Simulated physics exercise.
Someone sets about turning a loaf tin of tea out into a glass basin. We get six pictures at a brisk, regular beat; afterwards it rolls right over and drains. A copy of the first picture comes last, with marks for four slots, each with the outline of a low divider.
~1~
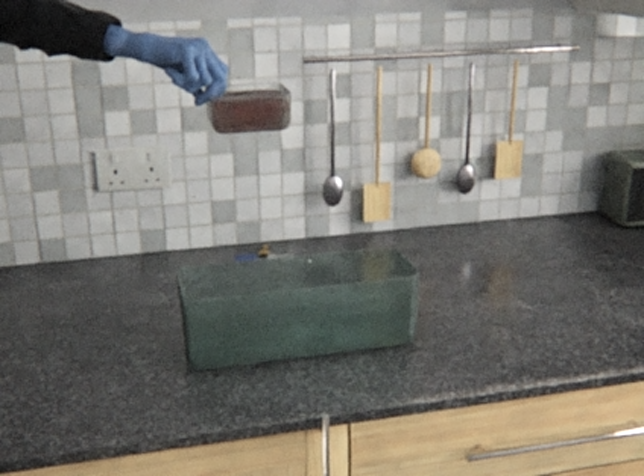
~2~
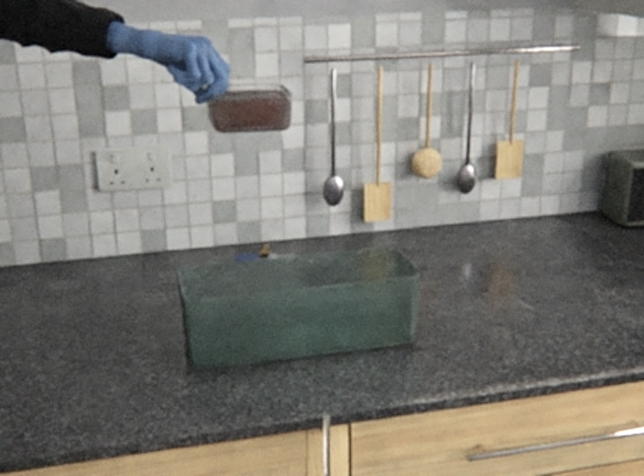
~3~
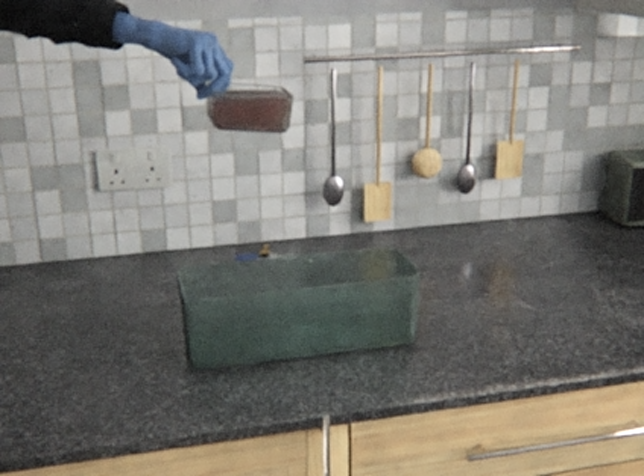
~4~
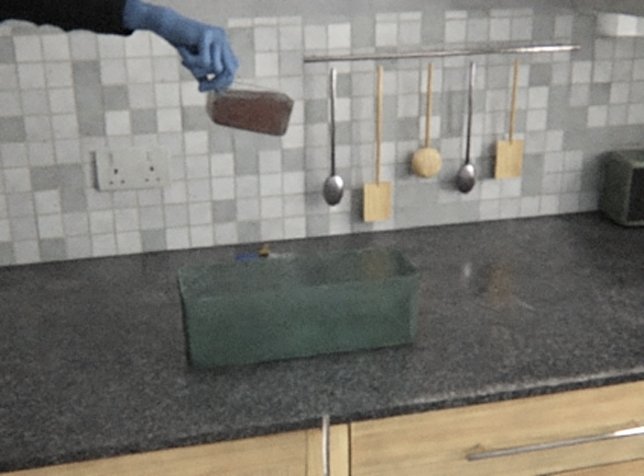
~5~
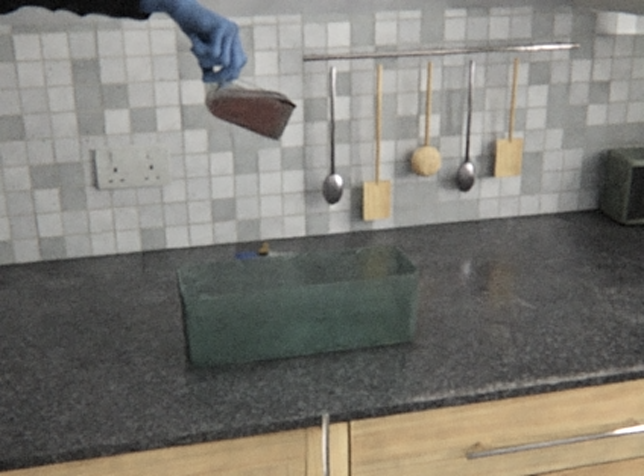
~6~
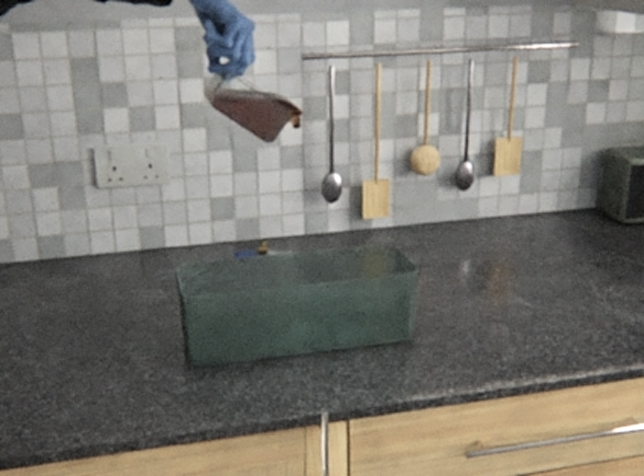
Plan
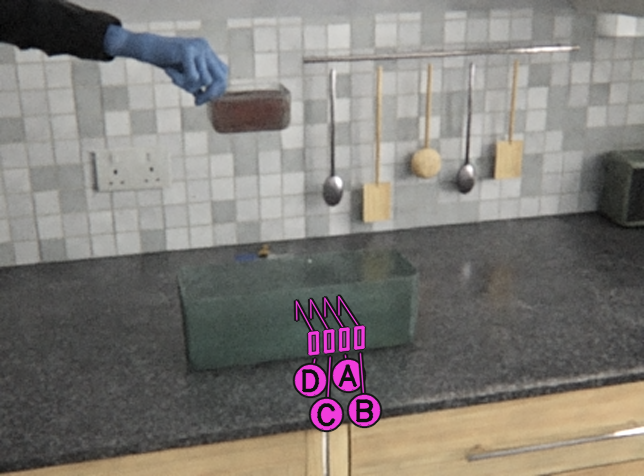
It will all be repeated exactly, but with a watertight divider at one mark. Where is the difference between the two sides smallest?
B beats the others.
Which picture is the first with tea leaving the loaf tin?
Picture 5.
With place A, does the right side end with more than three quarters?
No.
In magenta, A at (345, 355); B at (360, 353); C at (330, 357); D at (314, 358).
With A, about 31 % ends left of the wall and 65 % right of it; 4 % is lost outside.
With B, about 53 % ends left of the wall and 43 % right of it; 4 % is lost outside.
With C, about 25 % ends left of the wall and 70 % right of it; 5 % is lost outside.
With D, about 18 % ends left of the wall and 77 % right of it; 4 % is lost outside.
